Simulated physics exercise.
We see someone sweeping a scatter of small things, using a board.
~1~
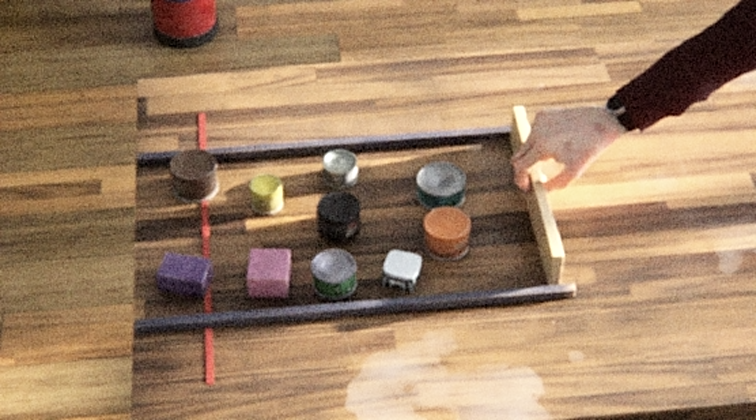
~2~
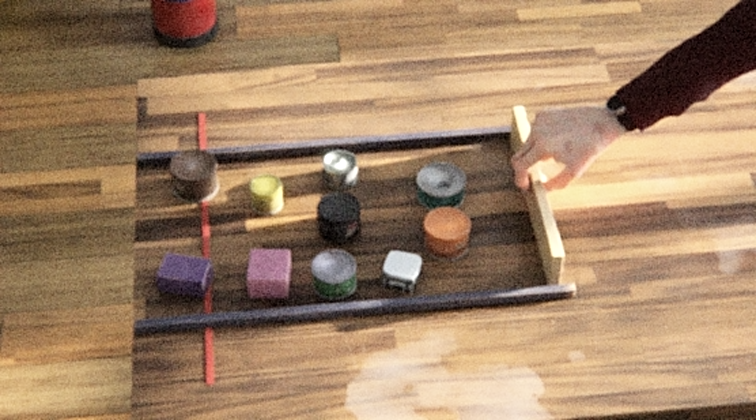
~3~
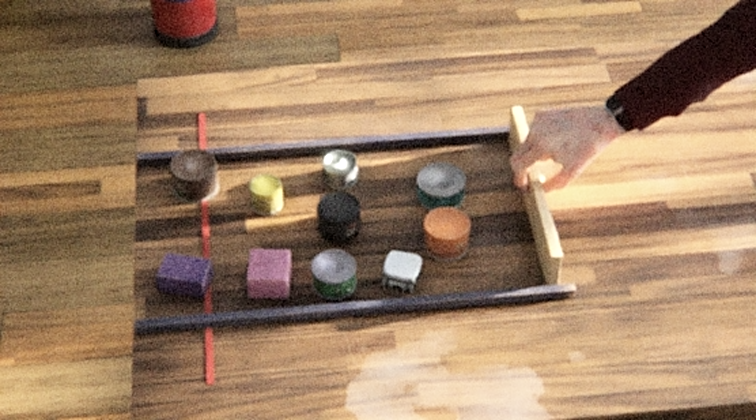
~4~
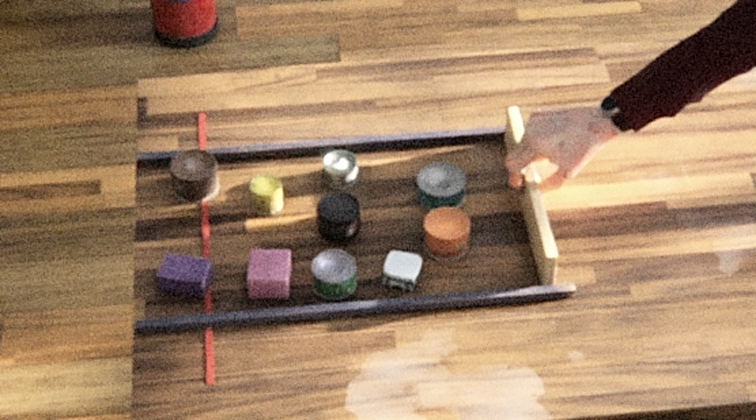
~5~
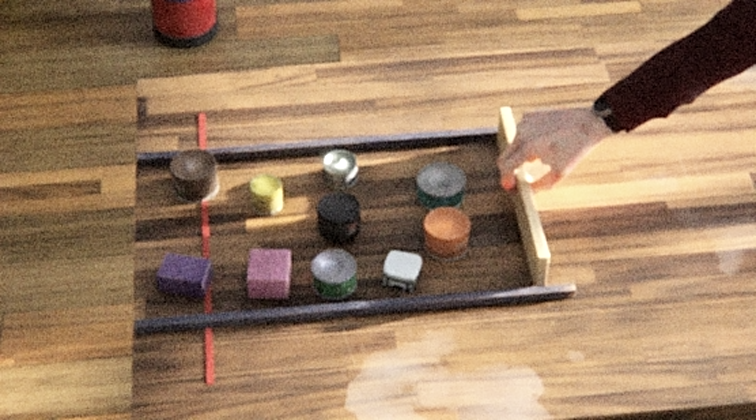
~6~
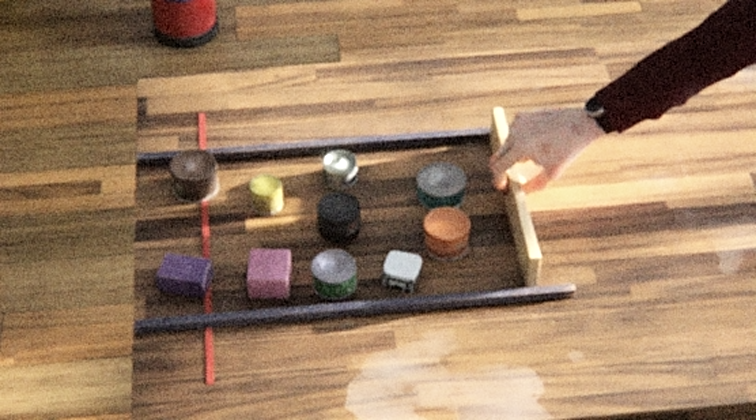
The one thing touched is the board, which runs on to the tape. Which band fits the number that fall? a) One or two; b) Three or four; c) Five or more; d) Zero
Answer: A.
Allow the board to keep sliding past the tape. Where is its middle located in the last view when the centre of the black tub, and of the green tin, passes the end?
The middle is at (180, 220) when it's the black tub, and at (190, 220) when it's the green tin.
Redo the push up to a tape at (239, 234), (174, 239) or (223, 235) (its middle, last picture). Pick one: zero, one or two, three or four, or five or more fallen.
Place by place: Either one or two, then at least five, then 1 or 2.
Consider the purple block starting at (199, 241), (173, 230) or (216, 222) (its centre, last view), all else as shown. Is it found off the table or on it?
Well, the purple block goes off the edge first, goes off the edge next, and goes off the edge last.
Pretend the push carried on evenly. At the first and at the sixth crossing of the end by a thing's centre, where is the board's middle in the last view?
For the first, roughly (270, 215); for the next, roughly (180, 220).
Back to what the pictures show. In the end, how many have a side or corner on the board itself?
That comes to 4.
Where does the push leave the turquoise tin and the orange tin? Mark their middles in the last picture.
They end up close to (180, 205) and (183, 262).
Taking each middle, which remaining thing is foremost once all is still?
Nearest once everything settles: Yellow pot.
Soon after, none off yet; purple block at rest near (185, 275); brown tin at rest near (194, 176); pink block at rest near (269, 274).
In the end, the number that fall off is one or two; gone, pink block and purple block.
